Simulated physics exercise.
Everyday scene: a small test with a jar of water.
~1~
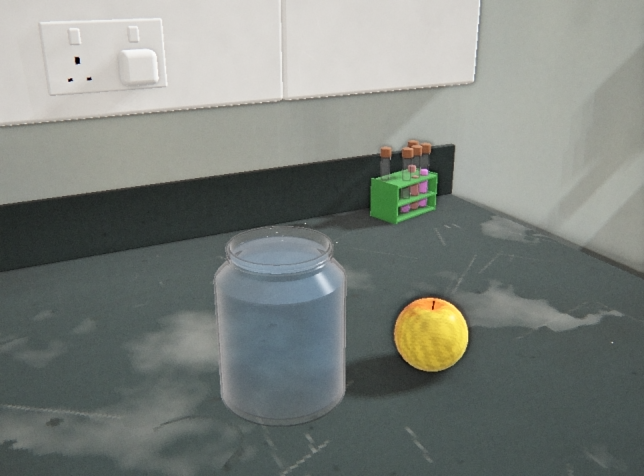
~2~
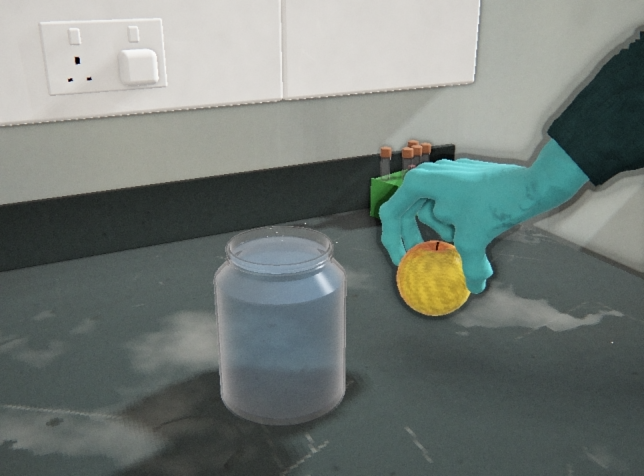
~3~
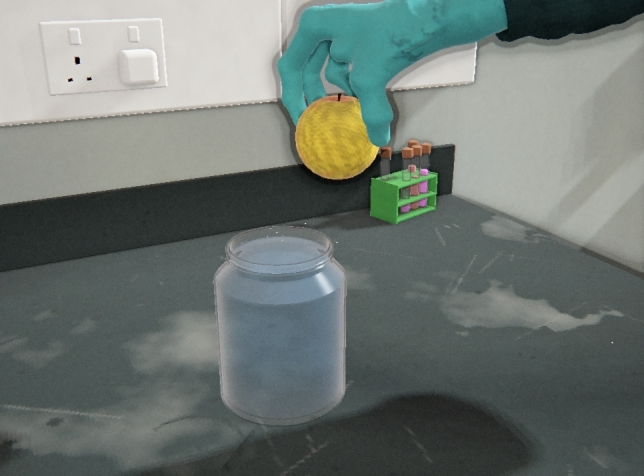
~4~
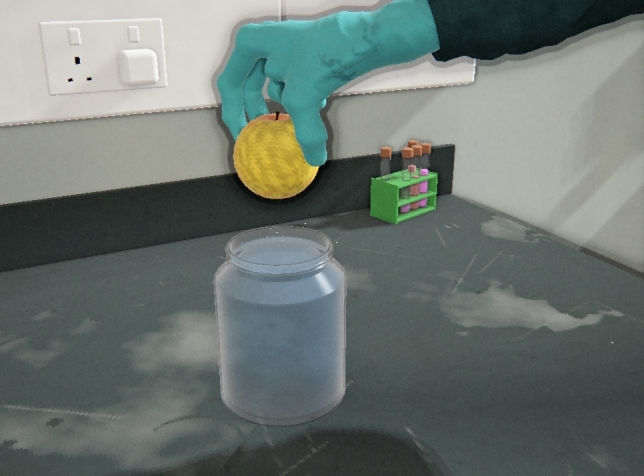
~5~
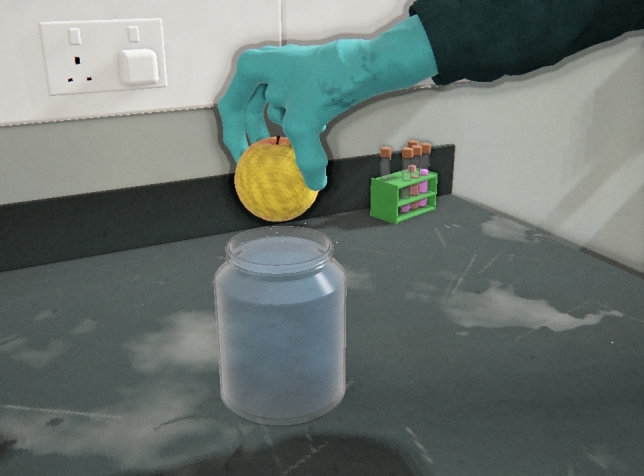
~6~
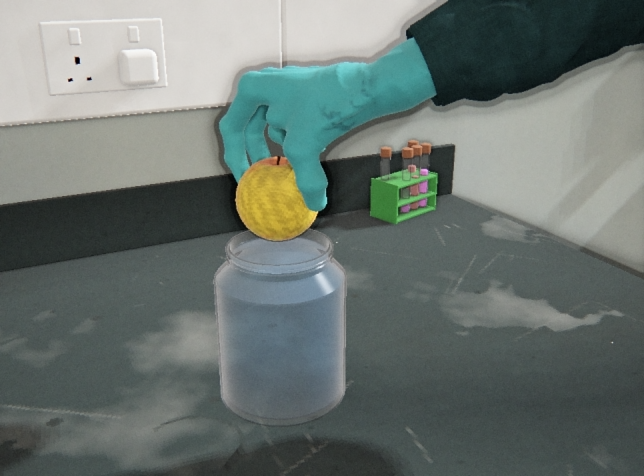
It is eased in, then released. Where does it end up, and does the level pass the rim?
At the end, the thing does not sink; the jar cannot hold it all.
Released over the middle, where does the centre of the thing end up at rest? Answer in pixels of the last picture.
Resting centre: About (280, 261).
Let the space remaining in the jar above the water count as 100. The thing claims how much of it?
280 %.
Shortly, the apple enters the water; the jar is full to the brim; the top is wet.
Then, the apple comes up again; the jar is full to the brim; the top is wet.
At the finish, the apple bobs at the top; the jar is full to the brim; the top is wet.
